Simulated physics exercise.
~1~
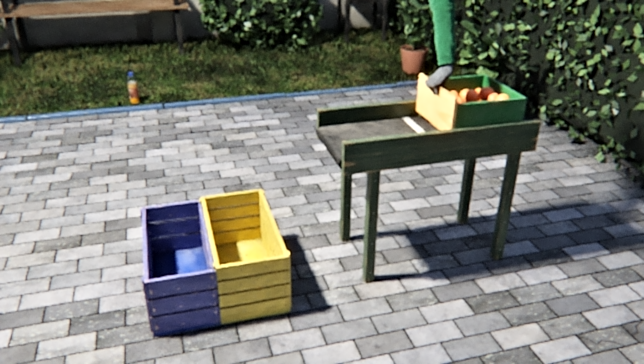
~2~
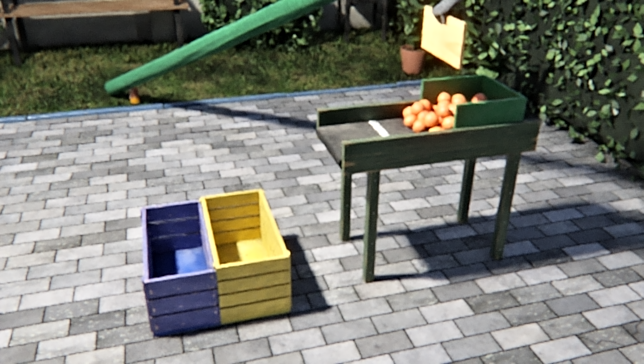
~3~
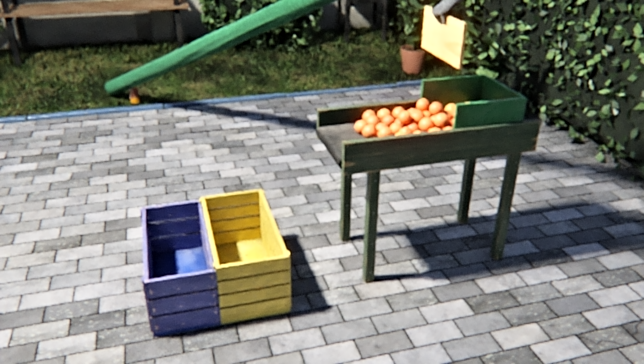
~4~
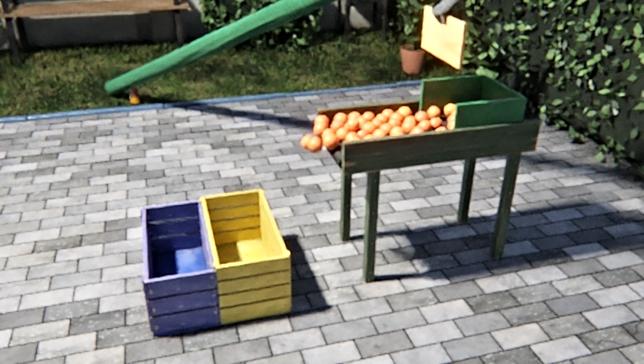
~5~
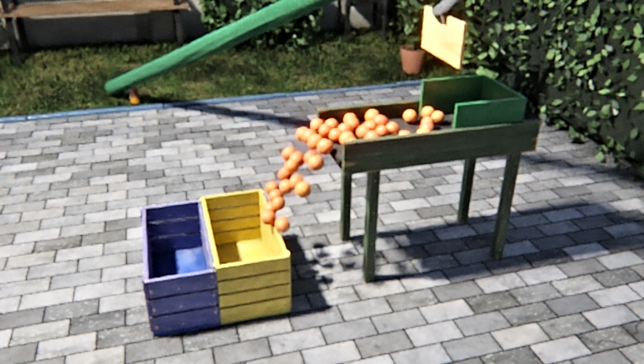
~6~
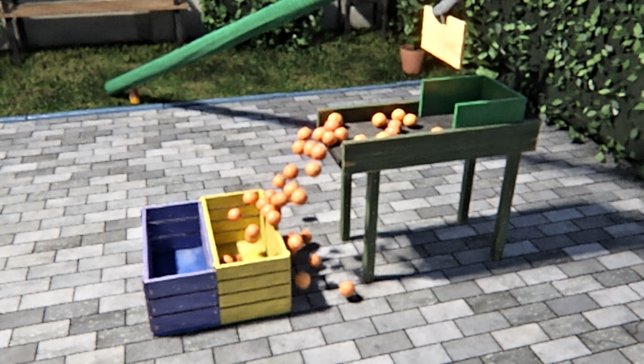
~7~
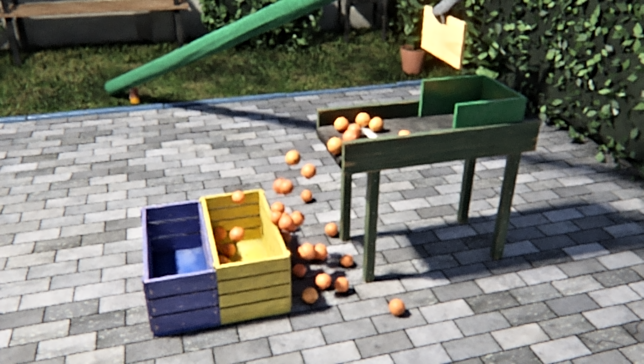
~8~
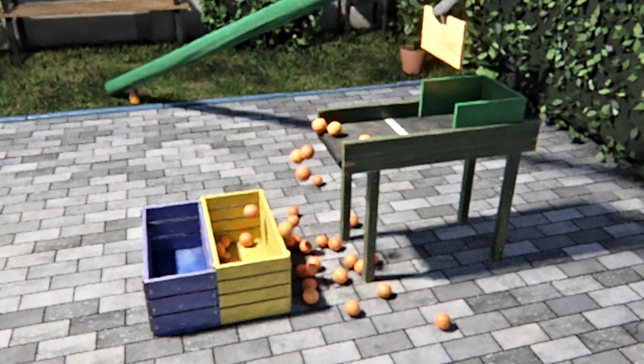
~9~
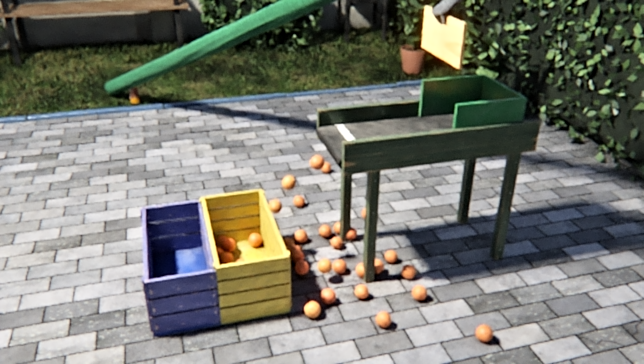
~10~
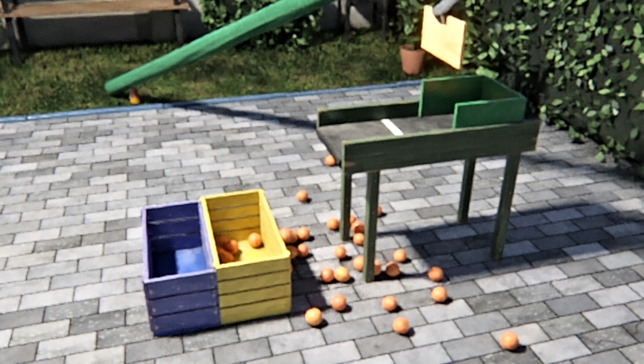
At the start, a gloved hand in a green sleeve holds a yellow gate at a green pen of oranges on a raised dark green belt, with a yellow box and a blue bin on the paving to the left. The hand lifts the gate, and the oranges spread leftward along the belt. They spill off its left end in a stream, some dropping into the yellow box while many others hit the paving short of it and roll right. As the belt empties, the last ones fall short too. Finally, a smaller share sits in the yellow box, most oranges lie scattered on the ground, and the blue bin remains empty.
